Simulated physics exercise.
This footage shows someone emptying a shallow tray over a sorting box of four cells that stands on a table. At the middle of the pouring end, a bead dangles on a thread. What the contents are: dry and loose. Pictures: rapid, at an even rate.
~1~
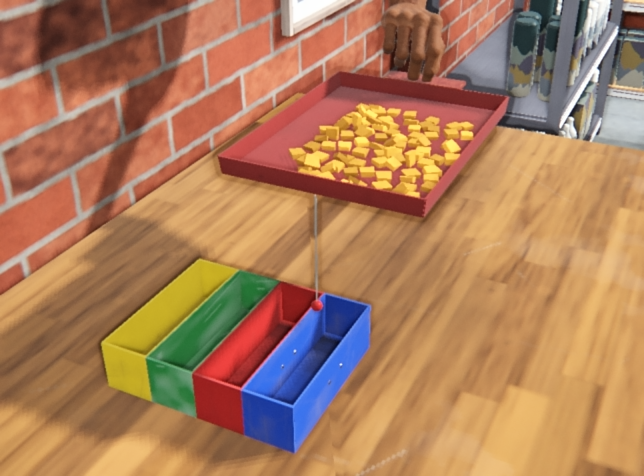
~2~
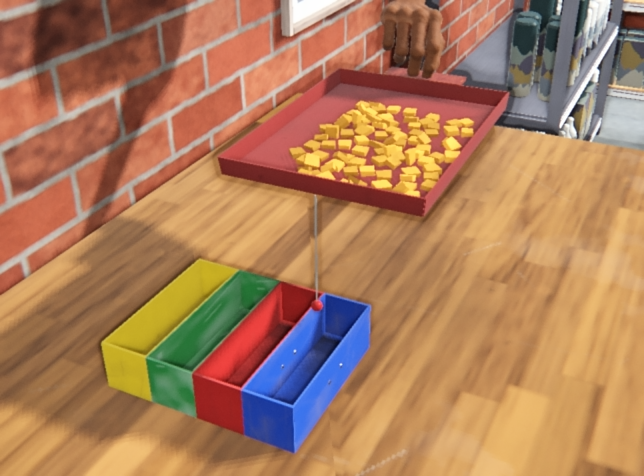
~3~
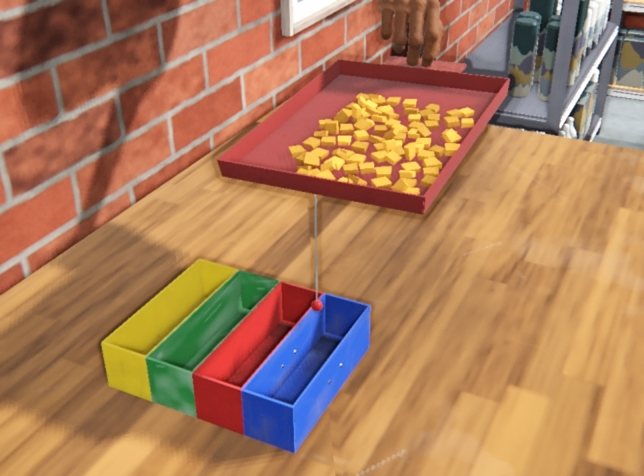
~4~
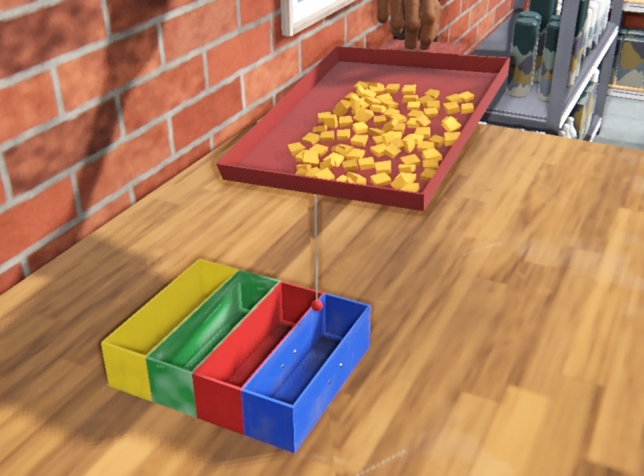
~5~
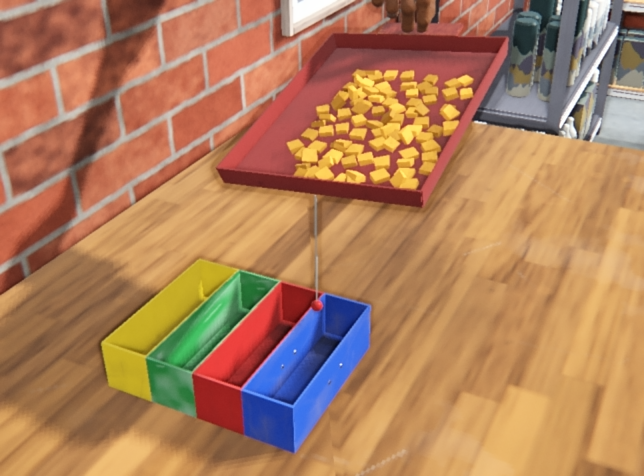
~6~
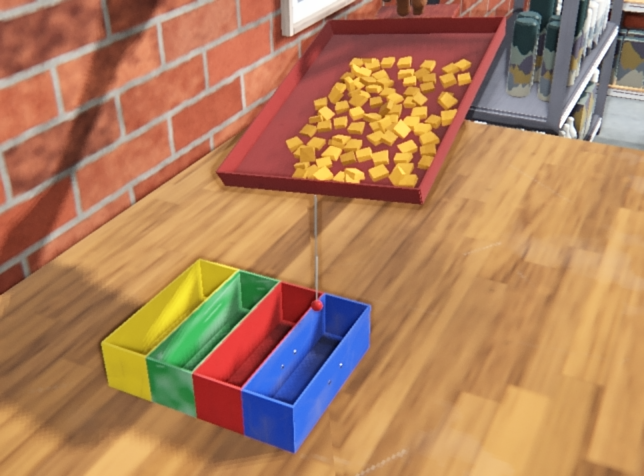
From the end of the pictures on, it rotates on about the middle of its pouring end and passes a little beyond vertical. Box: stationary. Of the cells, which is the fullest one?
The green one.
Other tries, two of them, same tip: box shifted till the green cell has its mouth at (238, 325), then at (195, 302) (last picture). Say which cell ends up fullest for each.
The first time it is that green cell, and the second time it is that red cell.
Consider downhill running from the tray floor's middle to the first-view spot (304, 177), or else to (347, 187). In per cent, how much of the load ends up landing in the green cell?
The first try gives close to 30 per cent, the second close to 0 per cent.
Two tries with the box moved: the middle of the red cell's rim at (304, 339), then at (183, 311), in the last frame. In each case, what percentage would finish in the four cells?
100 % for the first, 70 % for the second.
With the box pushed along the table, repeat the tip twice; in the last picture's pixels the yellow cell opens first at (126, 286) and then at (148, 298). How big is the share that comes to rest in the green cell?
You'd get near 0 per cent and afterwards near 20 per cent.
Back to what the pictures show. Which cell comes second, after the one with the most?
That's the red one.
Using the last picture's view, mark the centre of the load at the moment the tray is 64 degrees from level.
Roughly (289, 152).
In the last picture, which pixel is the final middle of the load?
I'd say the middle ends up at about (234, 356).
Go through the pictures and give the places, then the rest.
The first frame shows corners of the pouring end at (221, 155) and (424, 198), level; middle of the load at (378, 147), small crackers; bead on its thread at (317, 306); yellow cell at (127, 367); green cell at (171, 383); red cell at (219, 399); blue cell at (268, 417).
The second frame shows corners of the pouring end at (221, 156) and (424, 197), level; middle of the load at (378, 145).
The third frame shows corners of the pouring end at (220, 159) and (423, 195), tipped barely, lowest at the left corner; middle of the load at (378, 140).
The fourth frame shows corners of the pouring end at (219, 163) and (422, 192), tipped a little, lowest at the left corner; middle of the load at (377, 133).
The fifth frame shows corners of the pouring end at (219, 167) and (420, 190), tipped a little, lowest at the left corner; middle of the load at (375, 125).
The sixth frame shows corners of the pouring end at (219, 170) and (418, 187), tipped clearly, lowest at the left corner; middle of the load at (373, 118); yellow cell at (127, 367); green cell at (171, 383); red cell at (219, 399); blue cell at (268, 417).
Soon, tray tipped steeply; nearly all on the tray; a stray few falling or outside the box.
A while on, tray tipped past a quarter turn; most on the tray; a small part in the green cell; a small part in the red cell; a stray few in the yellow cell; a stray few falling or outside the box.
Towards the end, tray tipped past a quarter turn; about half in the green cell; about a third in the red cell; a small part in the blue cell; a small part in the yellow cell.
Finally, tray tipped past a quarter turn; about half in the green cell; about a third in the red cell; a small part in the blue cell; a small part in the yellow cell.
